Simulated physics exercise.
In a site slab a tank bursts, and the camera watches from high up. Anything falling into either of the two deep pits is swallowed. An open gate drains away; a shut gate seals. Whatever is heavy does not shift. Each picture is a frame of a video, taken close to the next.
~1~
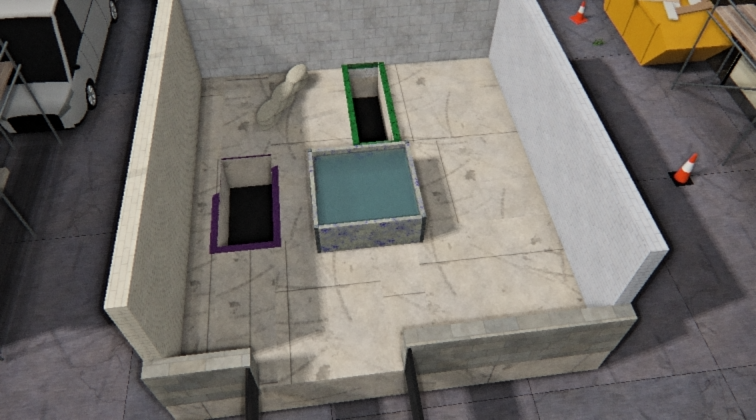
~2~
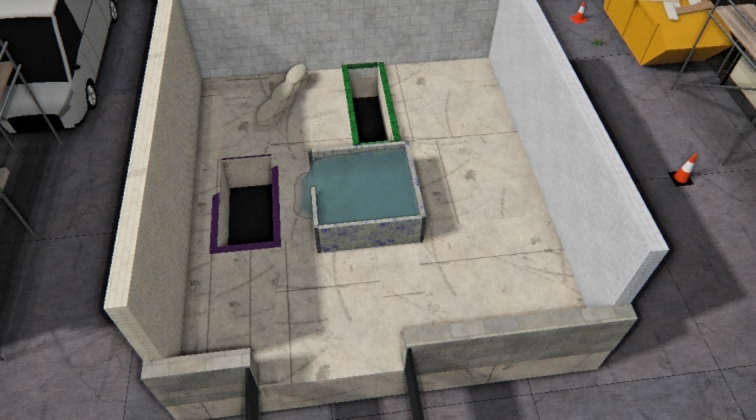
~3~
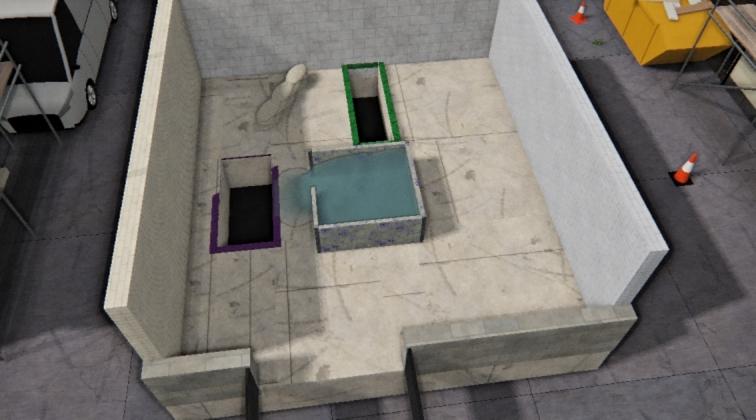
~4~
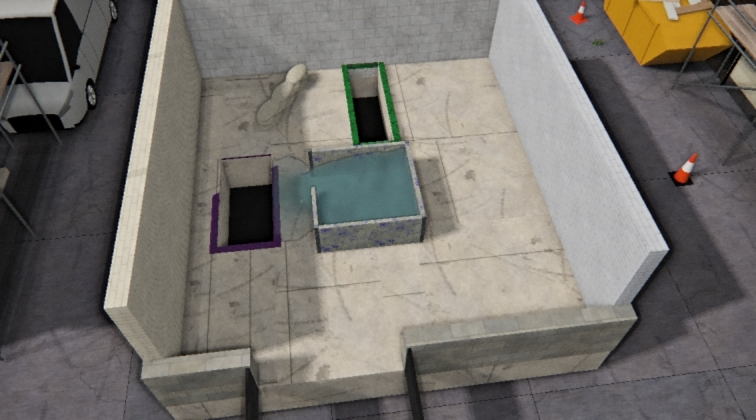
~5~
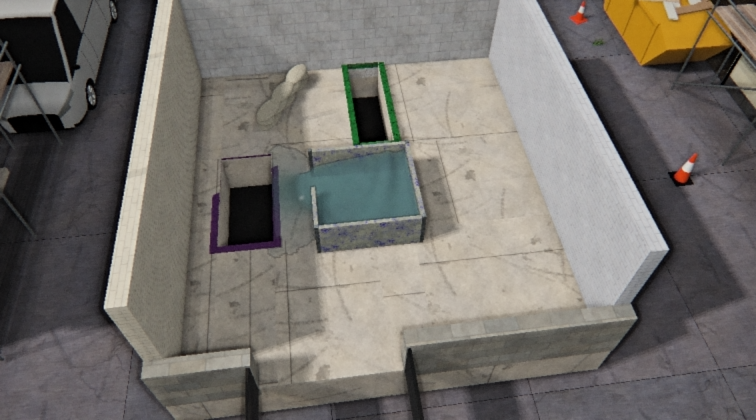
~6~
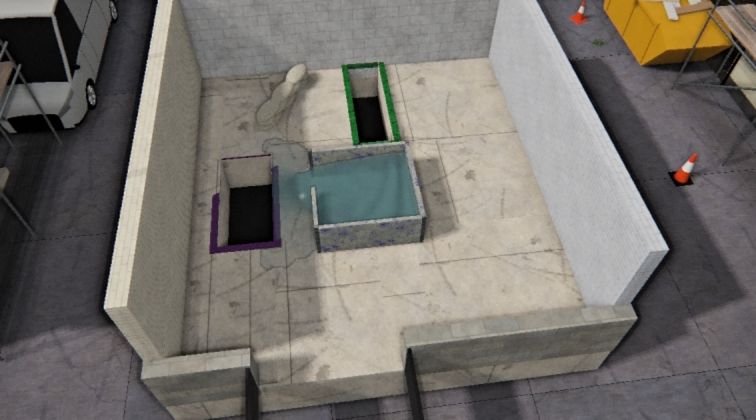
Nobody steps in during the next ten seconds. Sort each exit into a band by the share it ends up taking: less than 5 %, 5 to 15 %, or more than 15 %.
Bands: Gate: Less than 5 %; green pit: Less than 5 %; purple pit: More than 15 %.
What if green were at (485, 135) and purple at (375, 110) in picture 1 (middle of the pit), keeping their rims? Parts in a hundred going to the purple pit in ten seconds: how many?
Out of every hundred parts, the purple pit gets 8.
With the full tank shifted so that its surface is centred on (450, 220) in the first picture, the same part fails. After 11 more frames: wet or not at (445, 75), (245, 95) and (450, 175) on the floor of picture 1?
Looking at all three, I'd call them bone dry, bone dry, bone dry.
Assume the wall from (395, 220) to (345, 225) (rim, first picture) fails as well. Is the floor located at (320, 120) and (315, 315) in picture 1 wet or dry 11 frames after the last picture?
In order: Spared and swamped.
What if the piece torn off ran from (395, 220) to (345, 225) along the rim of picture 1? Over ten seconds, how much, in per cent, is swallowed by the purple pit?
For purple, it comes to 0 percent.
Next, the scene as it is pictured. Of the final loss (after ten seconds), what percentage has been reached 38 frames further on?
85 per cent.
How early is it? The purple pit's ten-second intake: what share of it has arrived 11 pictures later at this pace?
Around 50 %.
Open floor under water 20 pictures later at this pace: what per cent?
It should be close to 5 %.
A moment on, water covers 5 % of the floor; the gate 0 %, the green pit 0 %, the purple pit 23 %.
Next, water covers 5 % of the floor; the gate 0 %, the green pit 0 %, the purple pit 38 %.
Then, water covers 5 % of the floor; the gate 0 %, the green pit 0 %, the purple pit 53 %.
Later, water covers 5 % of the floor; the gate 0 %, the green pit 0 %, the purple pit 69 %.
In the end, water covers 5 % of the floor; the gate 0 %, the green pit 0 %, the purple pit 81 %.
